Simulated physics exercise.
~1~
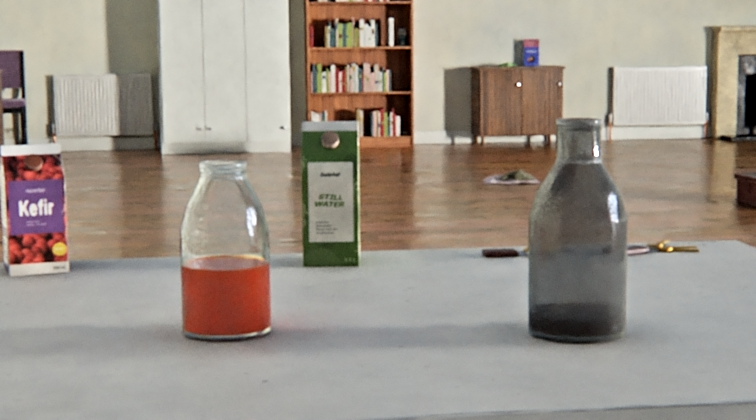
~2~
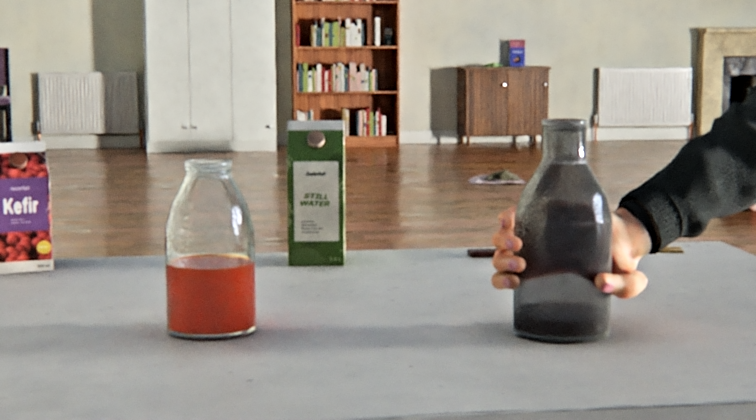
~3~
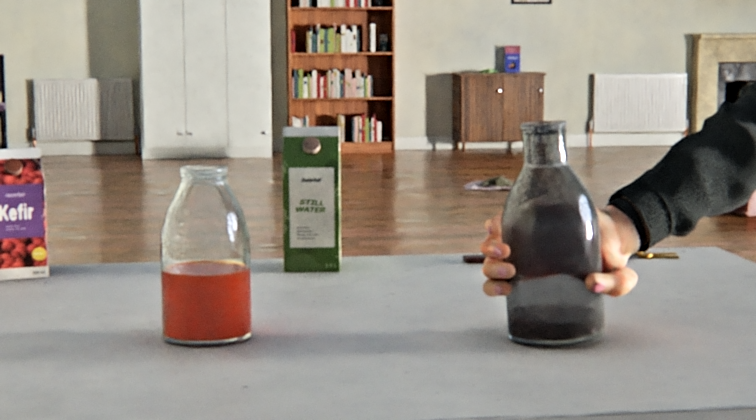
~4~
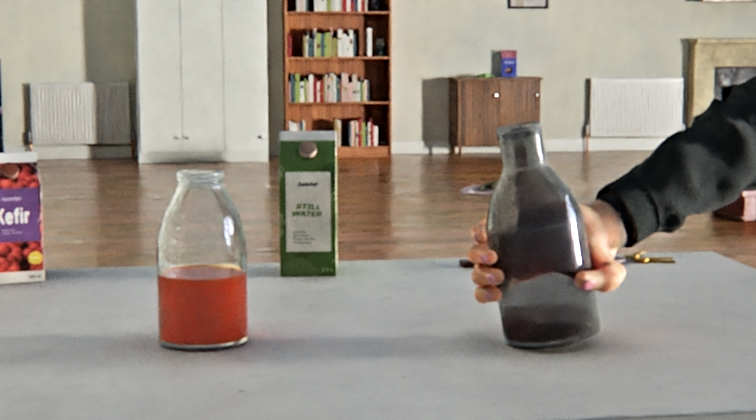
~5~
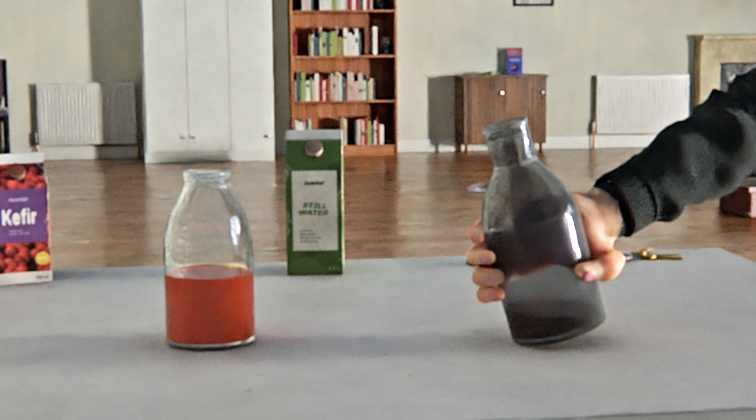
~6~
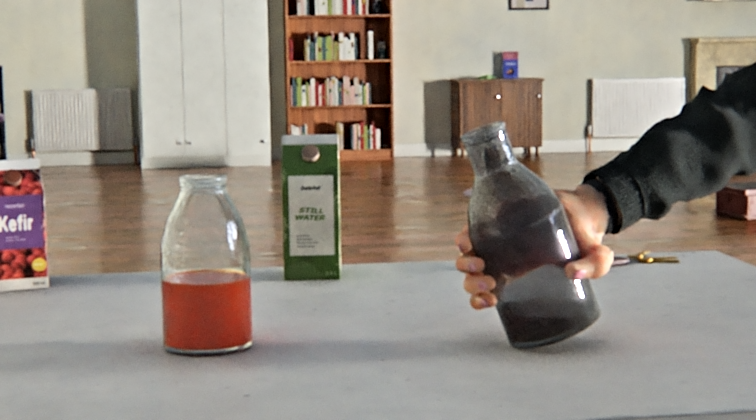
A hand grasping a nearly empty grey glass bottle and tilting it left beside a bottle of red liquid on a table.
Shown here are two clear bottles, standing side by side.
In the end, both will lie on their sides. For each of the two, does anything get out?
Left: Yes, right: No.
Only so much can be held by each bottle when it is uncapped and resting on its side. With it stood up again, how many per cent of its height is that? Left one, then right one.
Around 18 percent for the first, 18 percent for the second.
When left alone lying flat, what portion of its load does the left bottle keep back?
Roughly 45 per cent.
A moment on, the right bottle is nearly down; right bottle, all still inside.
Further on, the right bottle lies flat; right bottle, all still inside.
When it is over, both lie flat; right bottle, all still inside; left bottle, a puddle at its mouth.
